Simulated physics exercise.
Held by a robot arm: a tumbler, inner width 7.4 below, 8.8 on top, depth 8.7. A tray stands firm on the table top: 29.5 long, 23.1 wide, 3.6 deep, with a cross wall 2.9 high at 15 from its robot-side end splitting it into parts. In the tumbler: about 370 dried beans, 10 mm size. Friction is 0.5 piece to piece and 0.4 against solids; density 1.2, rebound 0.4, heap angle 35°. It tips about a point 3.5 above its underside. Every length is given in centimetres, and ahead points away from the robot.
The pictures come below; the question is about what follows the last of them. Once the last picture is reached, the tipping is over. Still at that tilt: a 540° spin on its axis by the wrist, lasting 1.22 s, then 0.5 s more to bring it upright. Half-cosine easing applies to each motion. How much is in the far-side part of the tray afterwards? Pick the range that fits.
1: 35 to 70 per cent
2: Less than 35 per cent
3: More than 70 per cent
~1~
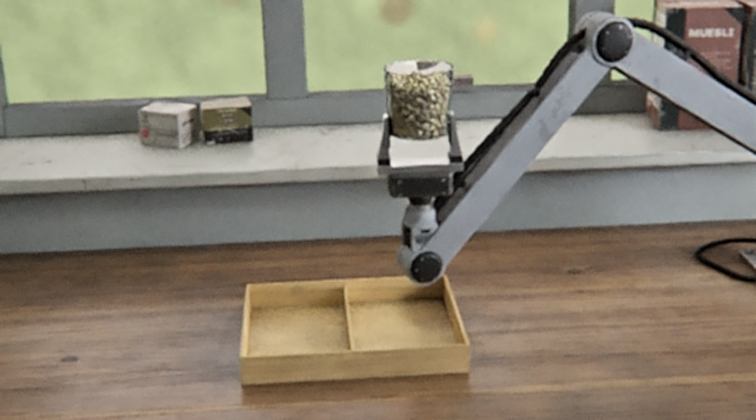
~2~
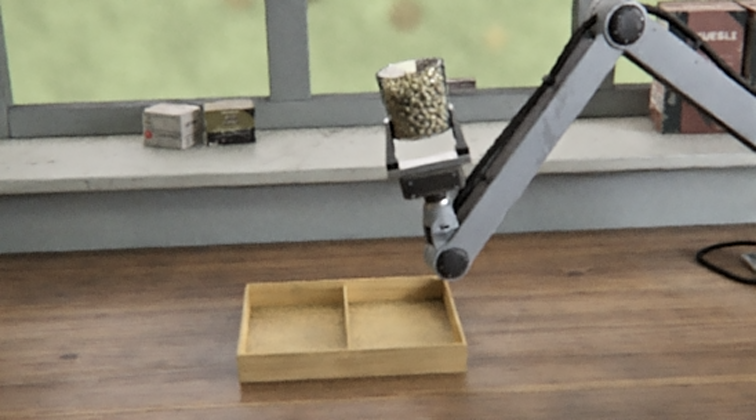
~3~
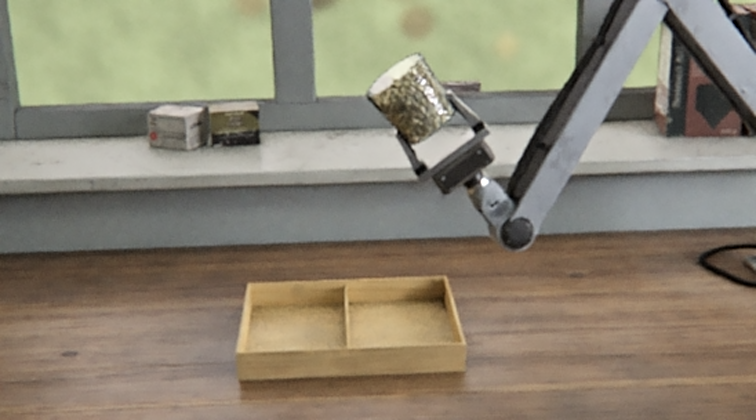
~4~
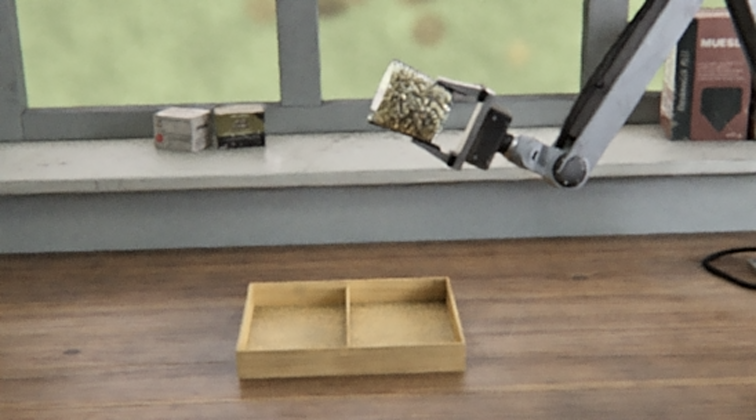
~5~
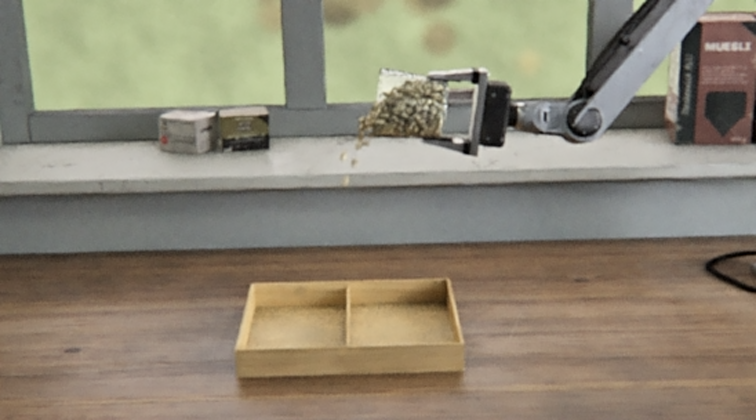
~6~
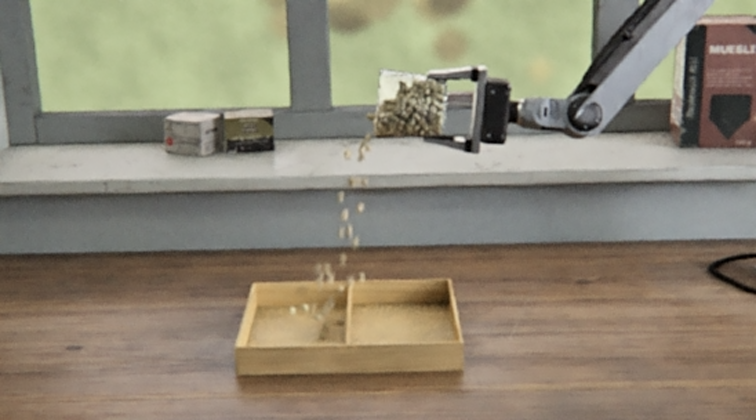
Answer: 1.
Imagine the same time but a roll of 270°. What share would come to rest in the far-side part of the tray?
Estimate: Near 40 %.
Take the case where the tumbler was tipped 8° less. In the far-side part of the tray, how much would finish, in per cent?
30 per cent or so.
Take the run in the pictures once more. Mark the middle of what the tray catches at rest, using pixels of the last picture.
Near (310, 338).
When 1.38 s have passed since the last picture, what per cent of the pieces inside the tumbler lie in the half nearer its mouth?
About 35 percent is in the half nearer the mouth.
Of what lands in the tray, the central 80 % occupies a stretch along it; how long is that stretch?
The stretch runs close to 16 cm along the tray.
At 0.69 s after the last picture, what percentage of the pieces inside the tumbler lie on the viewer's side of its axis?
Estimate: Near 70 %.
Then, 0.69 s later, tipped 85°, highest piece 37 above the table; 245 in the tumbler, 70 in the far-side part, 15 in the robot-side part, 38 in flight or on a rim.
Then, 1.38 s later, tipped 66°, highest piece 35 above the table; 179 in the far-side part, 144 in the tumbler, 36 in the robot-side part, 9 in flight or on a rim.
Then, 1.92 s later, upright, highest piece 37 above the table; 185 in the far-side part, 143 in the tumbler, 39 in the robot-side part, 1 on the table or floor.
Then, 2.62 s later, upright, highest piece 37 above the table; 185 in the far-side part, 143 in the tumbler, 39 in the robot-side part, 1 on the table or floor.
At rest, 185 in the far-side part, 143 in the tumbler, 39 in the robot-side part, 1 on the table or floor. That is 50 % in the far-side part of the tray.
